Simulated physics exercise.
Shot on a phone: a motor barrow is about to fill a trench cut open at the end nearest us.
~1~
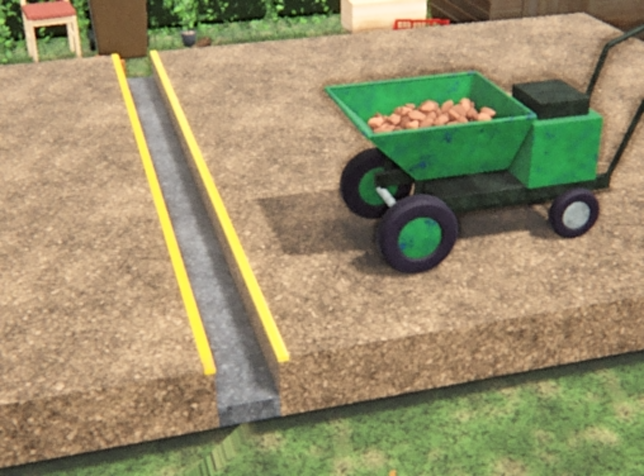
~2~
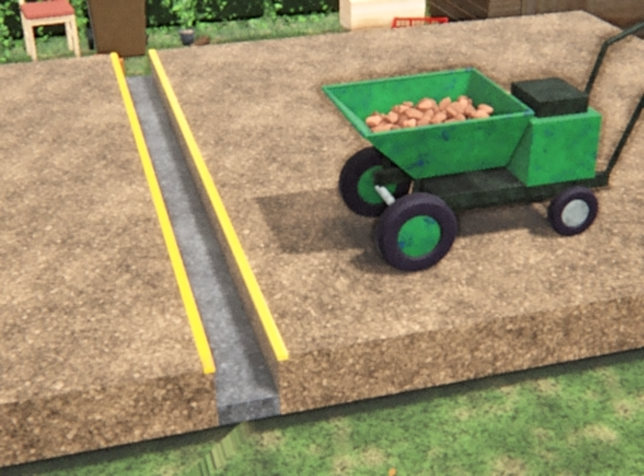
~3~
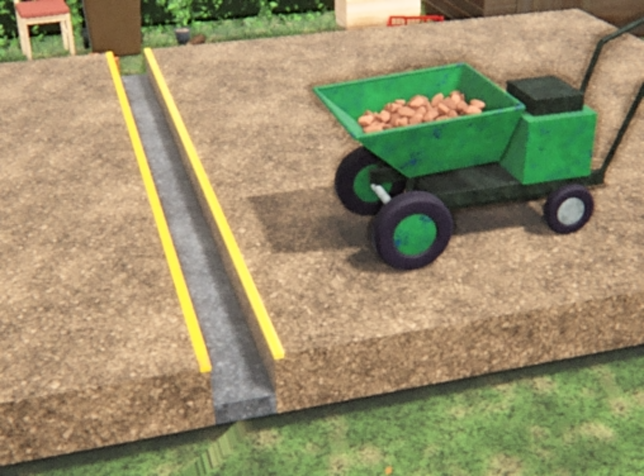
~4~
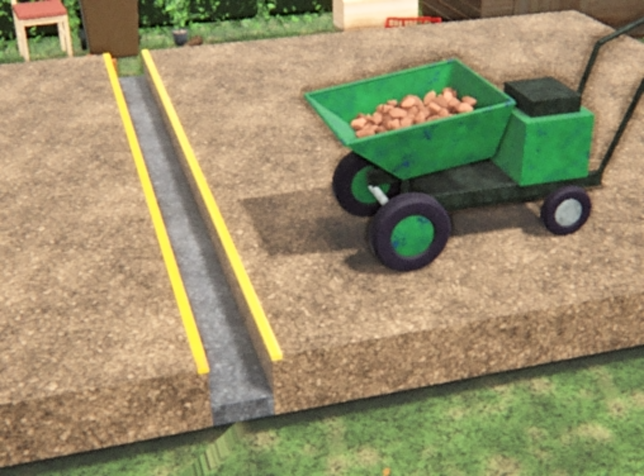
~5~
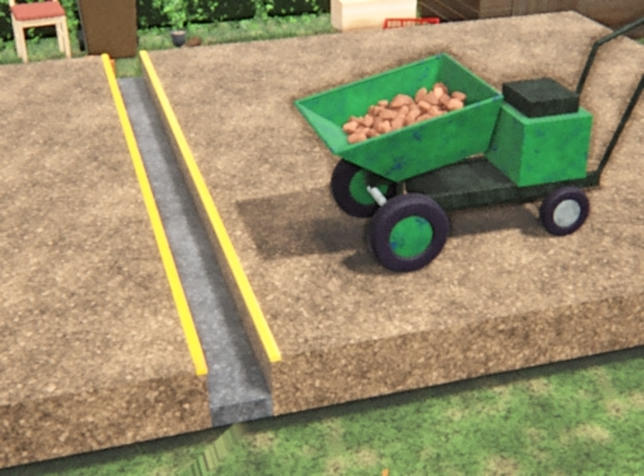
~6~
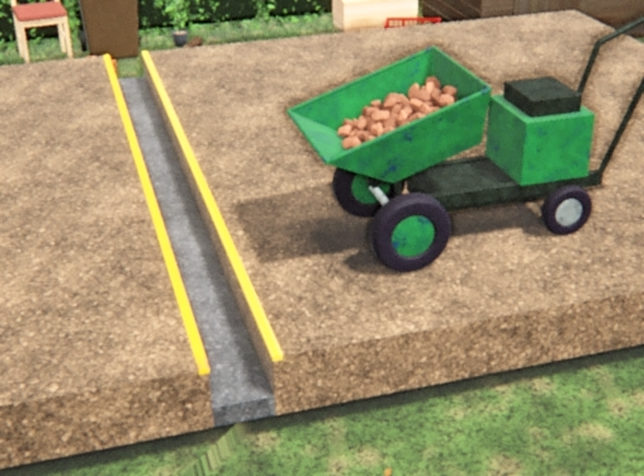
To begin with, a green motor barrow loaded with reddish-brown lumps of rubble stands on bare ground, its skip level, to the right of a narrow trench edged with yellow strips. The skip then tilts gradually toward the left, its back end rising and its front lip lowering, until it is clearly tipped, with the lumps still inside.
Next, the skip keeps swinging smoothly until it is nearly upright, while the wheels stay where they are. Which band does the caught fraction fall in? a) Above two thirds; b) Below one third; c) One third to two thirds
The answer is c.
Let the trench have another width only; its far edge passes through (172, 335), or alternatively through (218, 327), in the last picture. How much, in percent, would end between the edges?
The first case gives around 40 percent, and the second around 40 percent.
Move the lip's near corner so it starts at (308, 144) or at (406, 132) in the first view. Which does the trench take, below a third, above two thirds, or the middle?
More than two thirds, then below one third.
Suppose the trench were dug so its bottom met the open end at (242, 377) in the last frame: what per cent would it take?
I'd guess about 40 %.
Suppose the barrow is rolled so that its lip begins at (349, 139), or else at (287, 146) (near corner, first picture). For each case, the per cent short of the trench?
Result: Try 1 = 10 %, try 2 = 0 %.
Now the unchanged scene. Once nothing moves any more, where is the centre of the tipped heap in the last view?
Close to (219, 291), more or less.
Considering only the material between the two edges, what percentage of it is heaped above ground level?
I'd estimate around 0 %.
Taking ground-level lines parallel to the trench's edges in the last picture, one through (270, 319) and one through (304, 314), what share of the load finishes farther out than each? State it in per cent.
I'd put it near 50 in a hundred, then near 70 in a hundred.
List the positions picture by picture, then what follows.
In the first picture, lip of the skip at (368, 137), level; top of the load at (438, 124), lumps of rubble; first edge of the trench at (268, 321); far edge at (198, 332), the trench under half as wide as the skip, and about as deep as wide.
In the second picture, lip of the skip at (365, 136), level; top of the load at (436, 122).
In the third picture, lip of the skip at (356, 138), tipped barely; top of the load at (432, 116).
In the fourth picture, lip of the skip at (346, 144), tipped a little; top of the load at (434, 108).
In the fifth picture, lip of the skip at (335, 153), tipped a little; top of the load at (434, 111).
In the sixth picture, lip of the skip at (327, 162), tipped clearly; top of the load at (440, 111); first edge of the trench at (262, 320); far edge at (192, 332).
Soon after the last picture, skip tipped steeply; all in the skip.
A little later, skip tipped right over; about two thirds in the skip; about a quarter short of the trench; a small part in or heaped over the trench.
Later still, skip tipped right over; about a third in the skip; about a quarter short of the trench; about half in or heaped over the trench.
At rest, skip tipped right over; about a third in the skip; about a quarter short of the trench; about half in or heaped over the trench; none beyond it.
